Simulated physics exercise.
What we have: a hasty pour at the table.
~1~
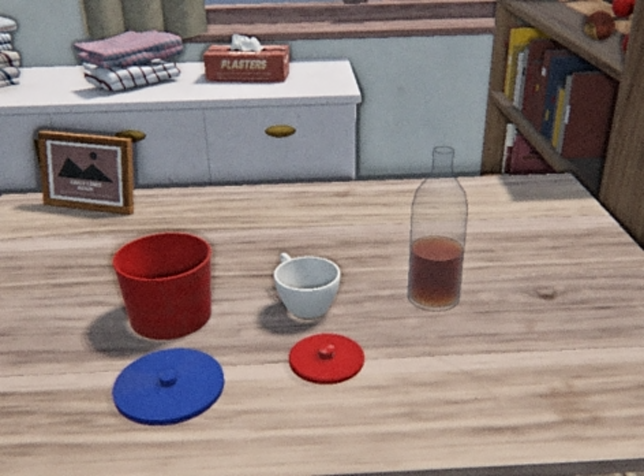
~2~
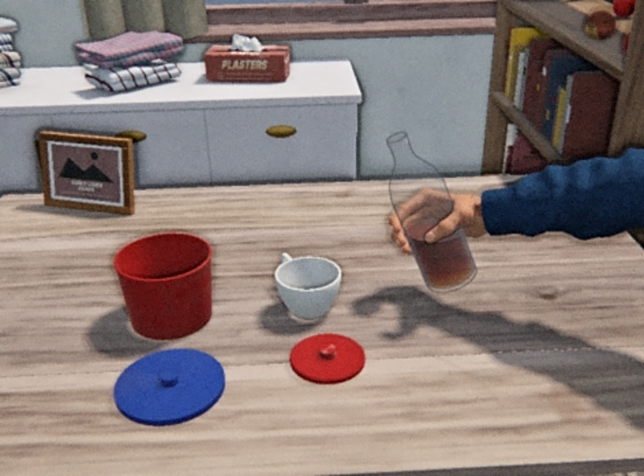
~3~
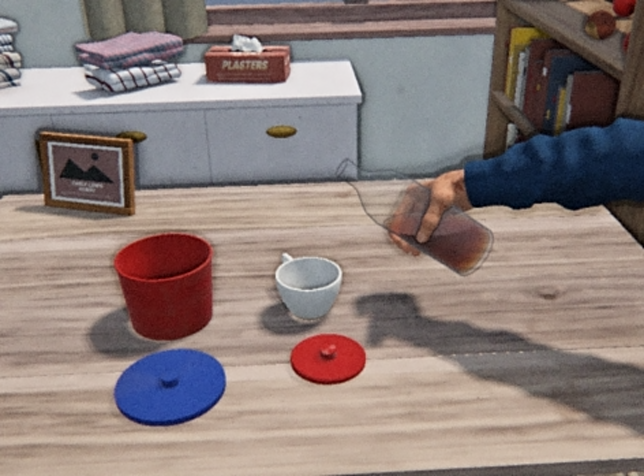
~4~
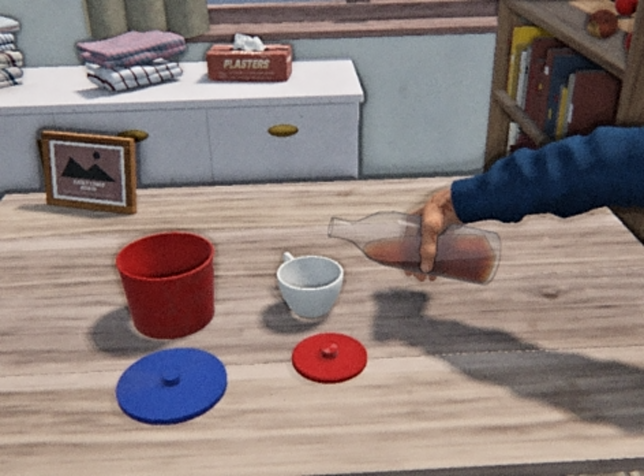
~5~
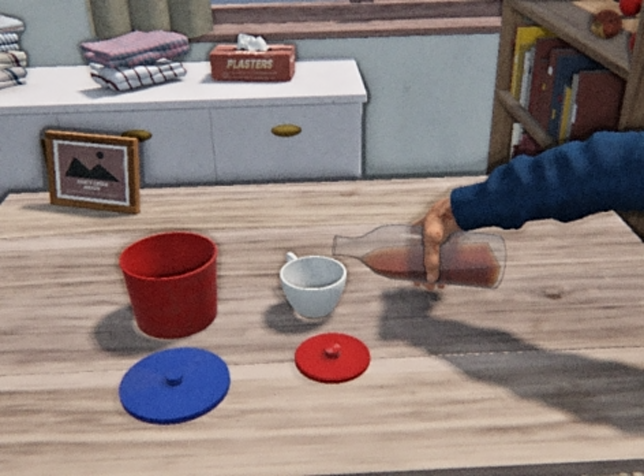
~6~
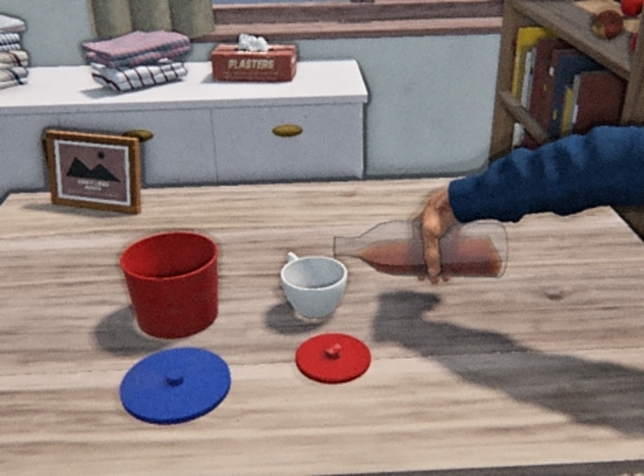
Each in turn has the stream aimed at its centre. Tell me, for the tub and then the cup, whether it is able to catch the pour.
The tub is going to gather it; the cup is going to gather it.
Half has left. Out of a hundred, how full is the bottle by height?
I make it close to 15 per cent.
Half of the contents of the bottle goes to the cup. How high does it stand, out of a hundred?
The level sits near 75 per cent of the height.
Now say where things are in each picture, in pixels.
At the start; bottle (438, 225) about a third full; cup (308, 294) open; tub (167, 287) open, in the first frame.
A hand has the bottle; bottle (425, 209) tipped 20° with all of its load; cup (309, 294) open, in the second frame.
Tilting; bottle (408, 210) tipped 55° with all of its load; tub (169, 288) open, in the third frame.
No stream yet; bottle (409, 243) tipped 75° with all of its load; cup (311, 293) open, in the fourth frame.
Still nothing leaves it; bottle (414, 254) tipped 80° with all of its load; tub (173, 286) open, in the fifth frame.
On the point of pouring; bottle (415, 249) tipped 85° with all of its load; cup (315, 293) open; tub (174, 286) open, in the sixth frame.
Shortly, the tea goes into the cup.
Then, the tea goes into the tub.
At the finish, the cup has its share inside; the tub has its share inside.
